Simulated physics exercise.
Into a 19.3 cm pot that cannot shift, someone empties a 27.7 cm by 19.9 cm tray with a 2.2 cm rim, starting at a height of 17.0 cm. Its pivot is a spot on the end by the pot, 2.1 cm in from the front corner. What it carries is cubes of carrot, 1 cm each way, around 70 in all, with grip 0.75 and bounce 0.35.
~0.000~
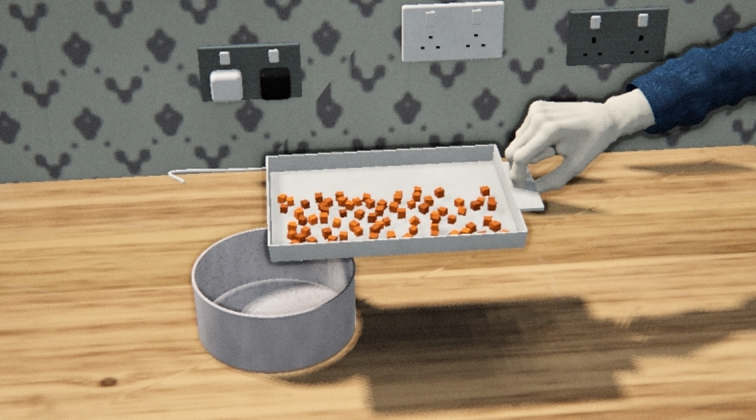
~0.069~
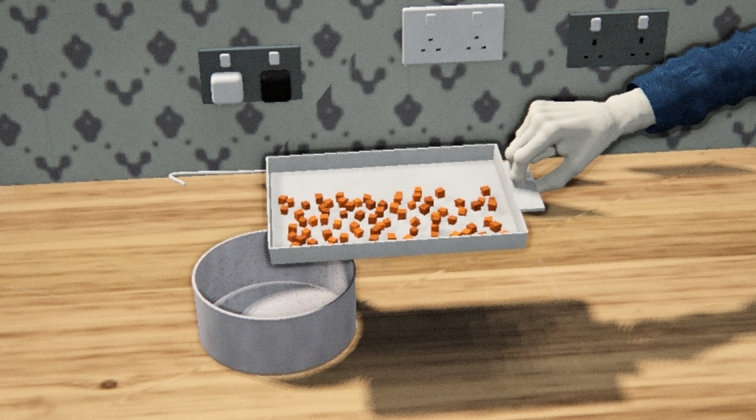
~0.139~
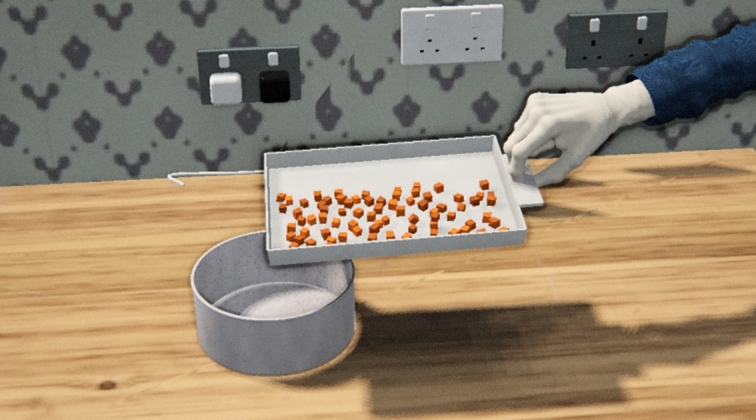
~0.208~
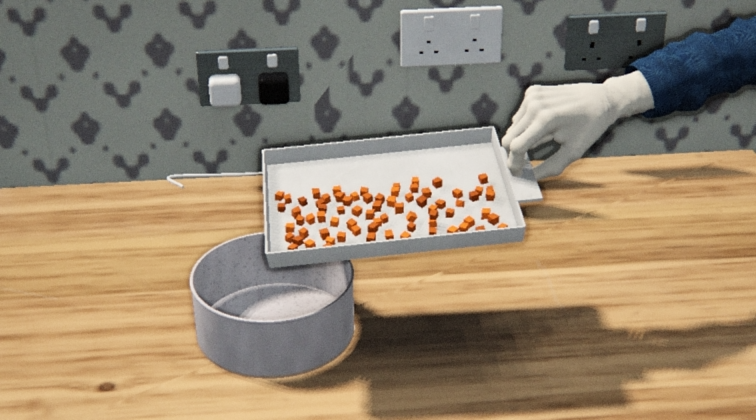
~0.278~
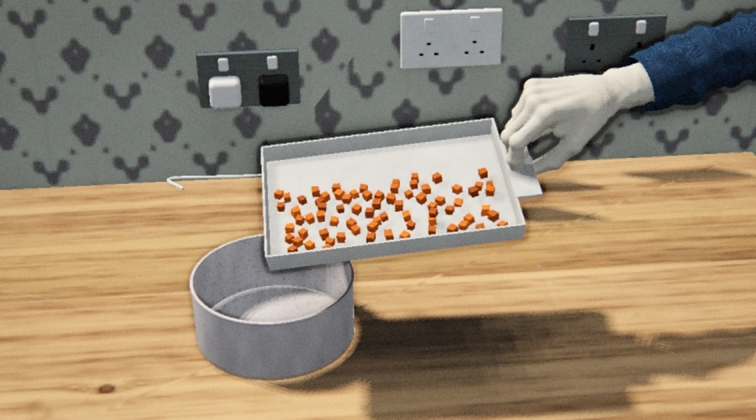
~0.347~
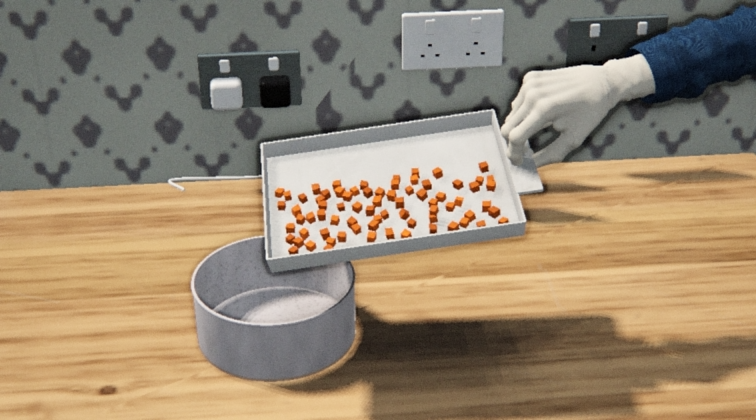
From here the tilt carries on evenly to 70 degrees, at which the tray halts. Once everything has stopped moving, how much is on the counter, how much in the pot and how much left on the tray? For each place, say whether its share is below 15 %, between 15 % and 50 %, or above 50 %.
Counter: Little; pot: Little; tray: More than half.
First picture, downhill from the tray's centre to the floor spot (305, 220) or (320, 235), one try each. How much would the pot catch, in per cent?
Roughly 0 % for the first direction, roughly 0 % for the second.
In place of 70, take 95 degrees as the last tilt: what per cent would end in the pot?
Roughly 0 percent.
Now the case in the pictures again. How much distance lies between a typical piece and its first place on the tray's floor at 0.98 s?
Around 4 centimetres.
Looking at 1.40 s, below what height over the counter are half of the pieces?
I'd put it near 22 cm.
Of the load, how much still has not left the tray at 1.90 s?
Around 100 percent of it.
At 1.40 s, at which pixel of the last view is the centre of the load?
Look near (325, 236) in the last picture.
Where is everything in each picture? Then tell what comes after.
In the first frame, tray tilt 0 degrees, front corners at (271, 245) and (525, 230); middle of the pieces at (386, 222); pot at (274, 269).
In the second frame, tray tilt 1 degrees, front corners at (271, 247) and (525, 231); middle of the pieces at (387, 223).
In the third frame, tray tilt 3 degrees, front corners at (270, 249) and (524, 228), lowest corner left front; middle of the pieces at (386, 221).
In the fourth frame, tray tilt 6 degrees, front corners at (268, 252) and (523, 225), lowest corner left front; middle of the pieces at (384, 219).
In the fifth frame, tray tilt 9 degrees, front corners at (268, 255) and (522, 223), lowest corner left front; middle of the pieces at (384, 217).
In the sixth frame, tray tilt 12 degrees, front corners at (269, 258) and (523, 220), lowest corner left front; middle of the pieces at (385, 215); pot at (274, 277). Its pace works out near 45 degrees a second.
Then, at 0.98 s, tilt 39 degrees; the tray holds 100 %, the pot 0 %.
After 1.40 s, tilt 57 degrees; the tray holds 100 %, the pot 0 %.
Then, at 1.90 s, tilt 70 degrees; the tray holds 100 %, the pot 0 %.
At rest (2.4 s), counter 0 %, pot 0 %, tray 100 %.
